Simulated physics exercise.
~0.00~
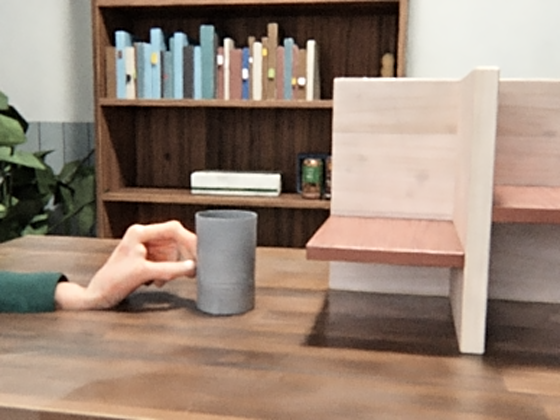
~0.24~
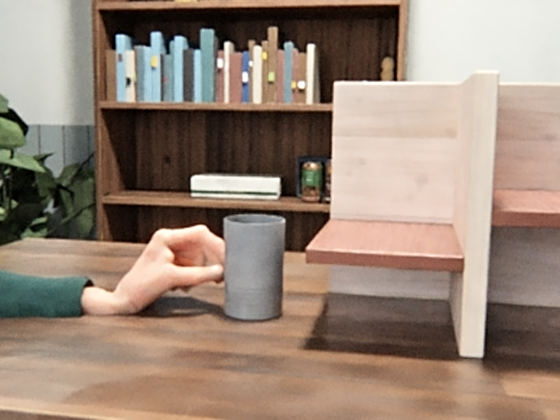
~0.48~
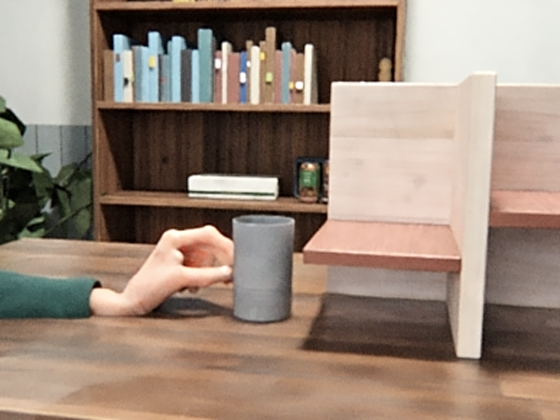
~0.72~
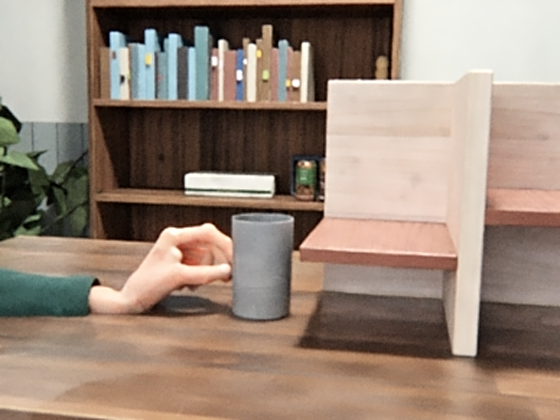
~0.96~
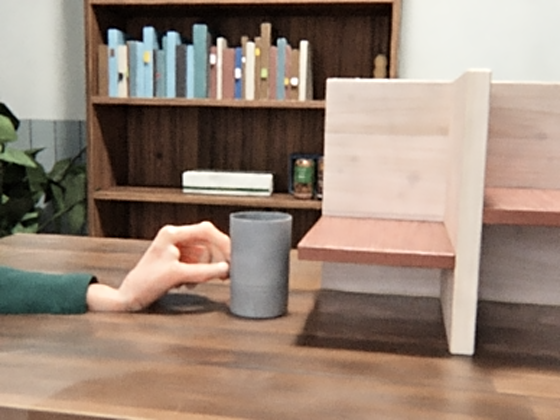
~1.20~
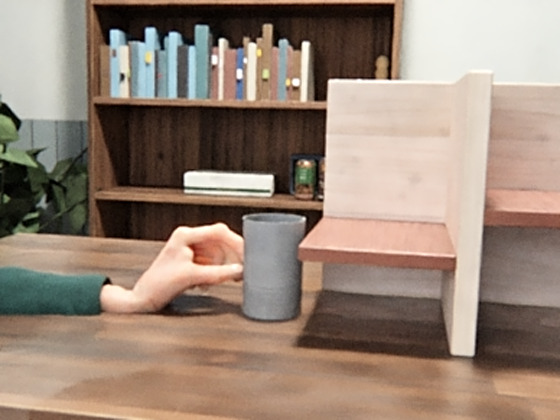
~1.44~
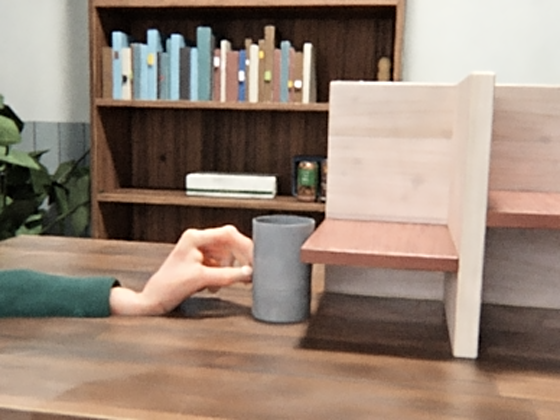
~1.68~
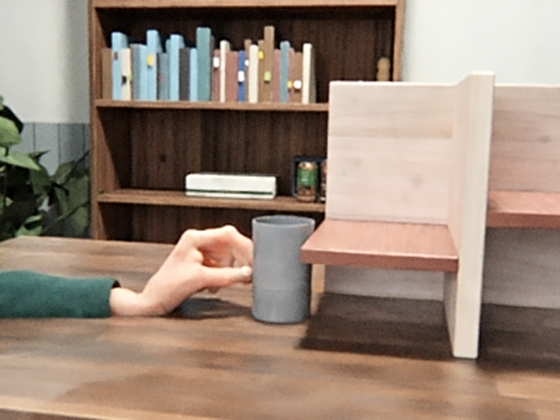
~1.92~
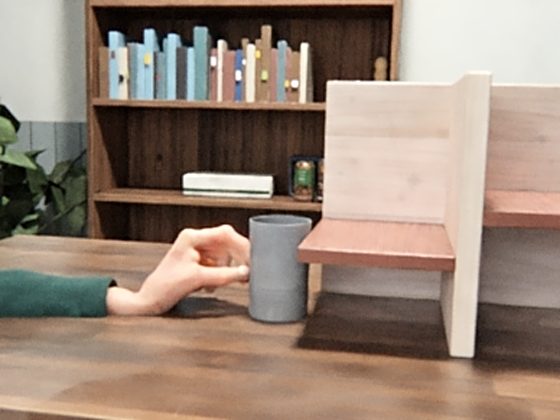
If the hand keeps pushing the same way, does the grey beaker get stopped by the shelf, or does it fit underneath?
It gets stopped by the shelf. The grey beaker is too tall, with its rim standing higher than the underside of the shelf.
A grey beaker slid upright to the right across a wooden table as a hand in a green sleeve pushed it, pausing along the way, then moved on toward a low reddish shelf and came to a stop at the shelf's edge.
